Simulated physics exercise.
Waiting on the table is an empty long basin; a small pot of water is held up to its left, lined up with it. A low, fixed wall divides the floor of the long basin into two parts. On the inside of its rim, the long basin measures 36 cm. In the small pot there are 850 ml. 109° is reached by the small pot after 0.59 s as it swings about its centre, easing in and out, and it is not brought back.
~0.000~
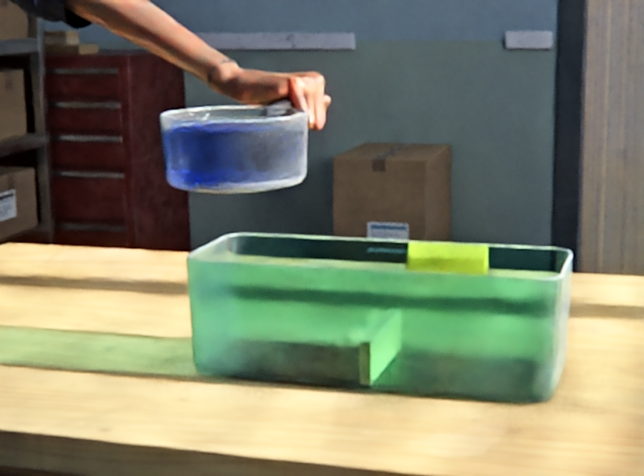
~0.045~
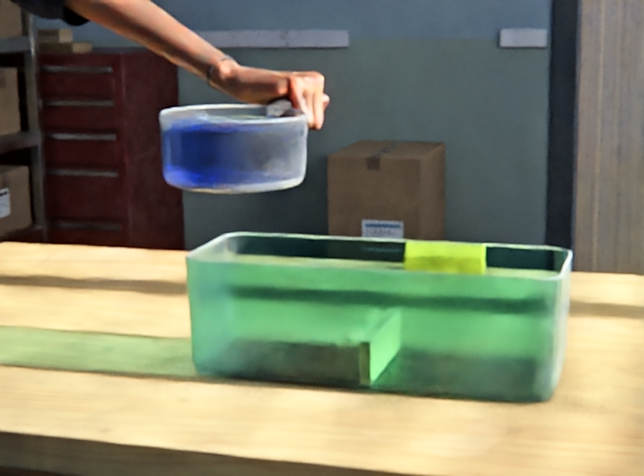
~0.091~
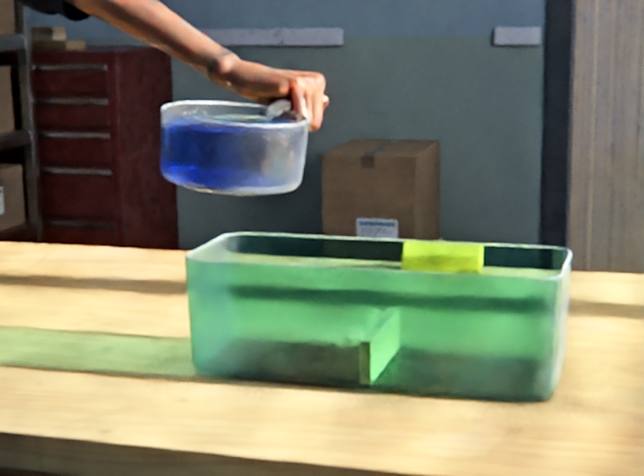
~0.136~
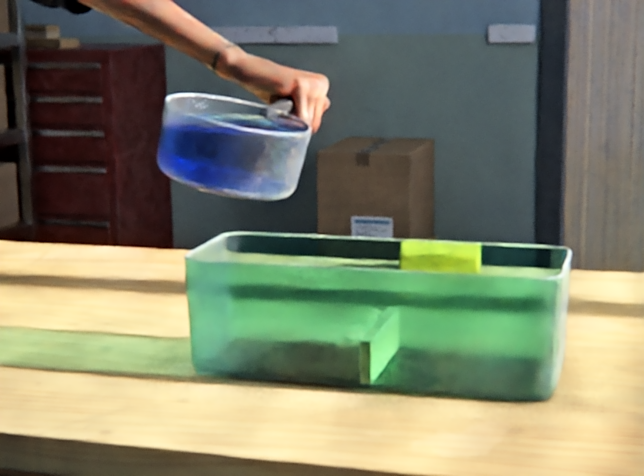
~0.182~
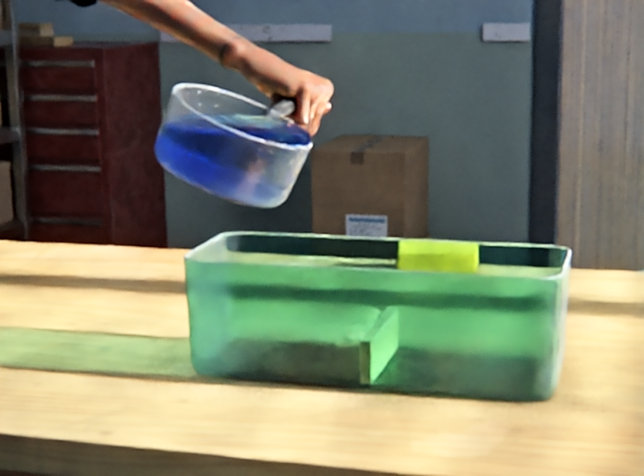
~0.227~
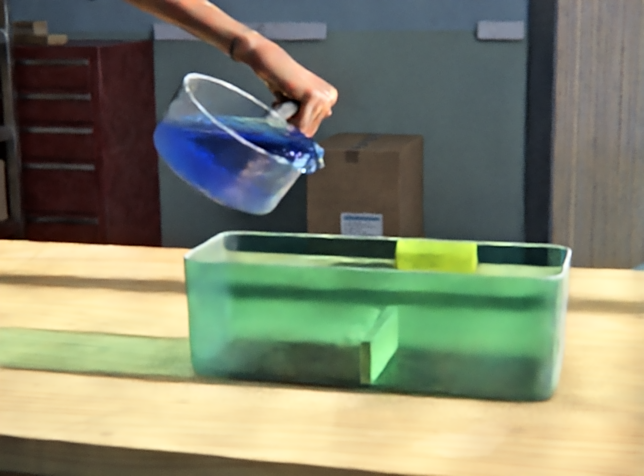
A hand tilts a clear pot of blue water rightward above a long green basin.
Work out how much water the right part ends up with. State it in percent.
I would put it at 19 per cent.
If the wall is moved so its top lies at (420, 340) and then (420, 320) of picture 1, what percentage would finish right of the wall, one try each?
First 30, then 15 per cent.
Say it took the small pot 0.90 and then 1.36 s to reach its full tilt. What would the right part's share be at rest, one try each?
In turn about 25 and 30 per cent.
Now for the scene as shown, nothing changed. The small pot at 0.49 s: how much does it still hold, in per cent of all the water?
Portion remaining: Approx. 18 per cent.
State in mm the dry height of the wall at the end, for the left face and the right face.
Left roughly 16 mm; right roughly 36 mm.
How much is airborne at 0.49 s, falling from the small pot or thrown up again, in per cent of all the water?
Some 26 % is the figure.
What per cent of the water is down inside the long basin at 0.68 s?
My estimate is about 84 percent.
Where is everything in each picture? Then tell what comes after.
The first picture shows tilt 0°; pouring edge (303, 117); surface from (172, 123) to (302, 126); the long basin's rim runs from (207, 248) to (566, 266); the wall's top is at (382, 326).
The second picture shows tilt 2°; pouring edge (303, 119); surface from (172, 122) to (302, 126).
The third picture shows tilt 6°; pouring edge (304, 125); surface from (172, 120) to (303, 128).
The fourth picture shows tilt 14°; pouring edge (306, 134); surface from (173, 119) to (306, 130).
The fifth picture shows tilt 24°; pouring edge (307, 148); surface from (172, 121) to (306, 139); 2 per cent is over the edge.
The sixth picture shows tilt 35°; pouring edge (305, 163); surface from (168, 119) to (299, 146); 7 per cent is over the edge.
After 0.49 s the tilt is 101° and 17 per cent is still to pour, 50 is left of the wall and 6 right of it.
After 0.68 s the tilt is 109° and 3 per cent is still to pour, 74 is left of the wall and 11 right of it.
After 0.87 s the tilt is 109° and 0 per cent is still to pour, 71 is left of the wall and 18 right of it.
After 1.09 s the tilt is 109° and 0 per cent is still to pour, 71 is left of the wall and 19 right of it.
In the end 70 per cent lies left of the wall, 19 right of it and 10 outside.
